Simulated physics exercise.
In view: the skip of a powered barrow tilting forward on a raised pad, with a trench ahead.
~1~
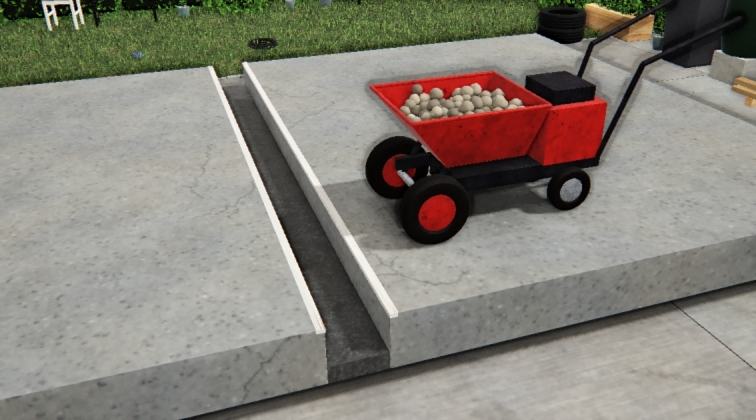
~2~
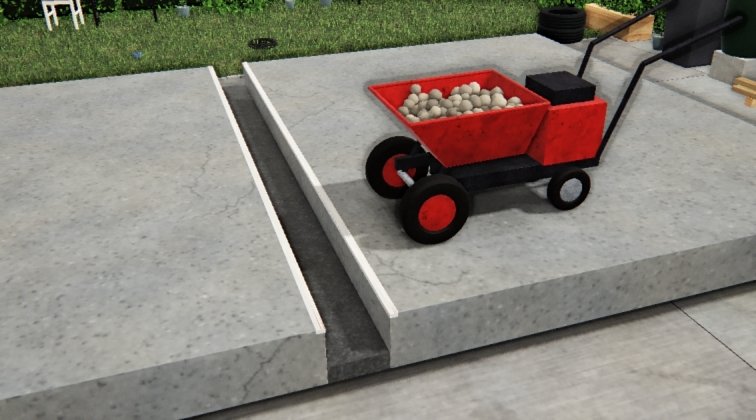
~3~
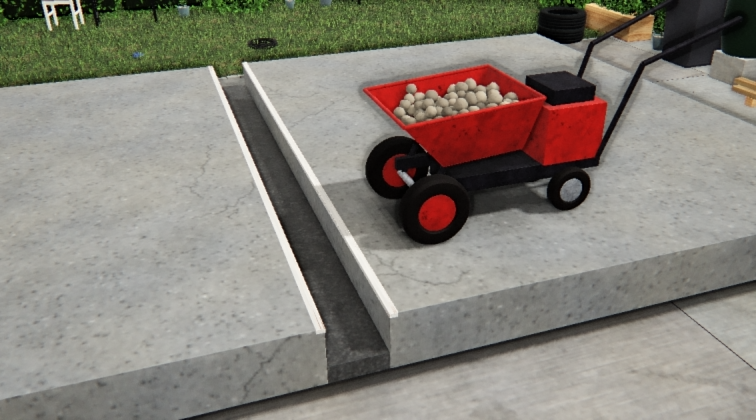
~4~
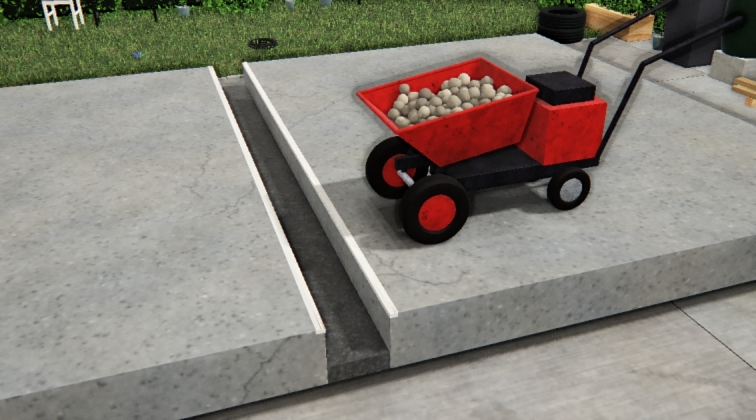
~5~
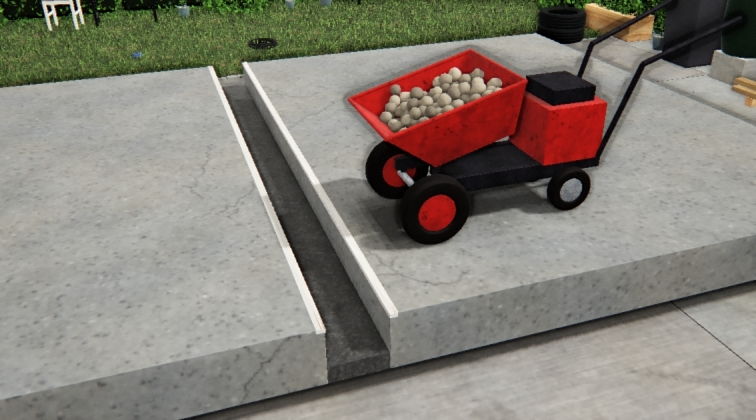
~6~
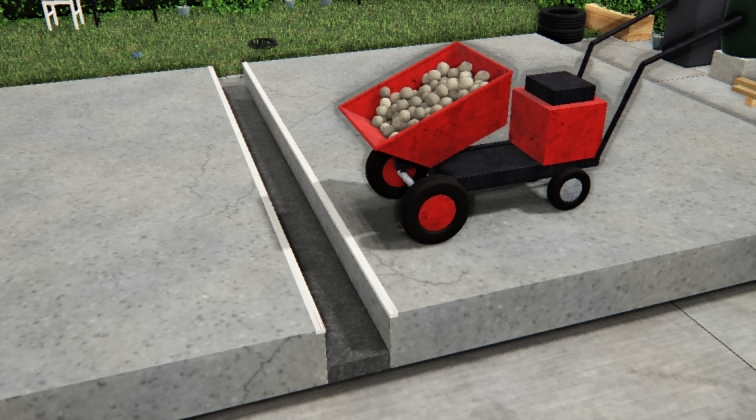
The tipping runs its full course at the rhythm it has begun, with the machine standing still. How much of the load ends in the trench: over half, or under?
Between the edges lies more than half of the load.
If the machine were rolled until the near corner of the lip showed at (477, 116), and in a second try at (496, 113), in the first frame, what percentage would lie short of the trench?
About 30 and 50 per cent.
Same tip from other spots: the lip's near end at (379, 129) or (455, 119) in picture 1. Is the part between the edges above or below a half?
In turn: Under half; above a half.
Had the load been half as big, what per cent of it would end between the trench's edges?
It comes to 90 per cent or so.
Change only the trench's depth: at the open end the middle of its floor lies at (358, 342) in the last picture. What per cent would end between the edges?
Close to 70 per cent.
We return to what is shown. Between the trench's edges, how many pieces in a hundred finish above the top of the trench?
Roughly 0 in a hundred.
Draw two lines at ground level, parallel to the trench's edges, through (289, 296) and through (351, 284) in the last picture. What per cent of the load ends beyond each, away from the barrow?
First some 20, then 80 per cent.
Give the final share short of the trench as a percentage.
It comes to 0 per cent or so.
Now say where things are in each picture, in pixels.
In the first picture, lip of the skip at (412, 125), level; top of the load at (471, 109), river pebbles; first edge of the trench at (373, 279); far edge at (305, 292), the trench over half as wide as the skip, and about half as deep as wide.
In the second picture, lip of the skip at (410, 126), tipped barely; top of the load at (470, 108).
In the third picture, lip of the skip at (405, 128), tipped barely; top of the load at (480, 98).
In the fourth picture, lip of the skip at (396, 133), tipped a little; top of the load at (473, 94).
In the fifth picture, lip of the skip at (387, 139), tipped clearly; top of the load at (475, 96).
In the sixth picture, lip of the skip at (376, 148), tipped clearly; top of the load at (464, 91); first edge of the trench at (373, 279); far edge at (305, 292).
Soon after the last picture, skip tipped steeply; all in the skip.
A little later, skip tipped right over; about half in the skip; about a third in or heaped over the trench; a small part beyond it; a stray few falling.
Later still, skip tipped right over; most in or heaped over the trench; about a quarter beyond it.
At rest, skip tipped right over; most in or heaped over the trench; about a quarter beyond it.
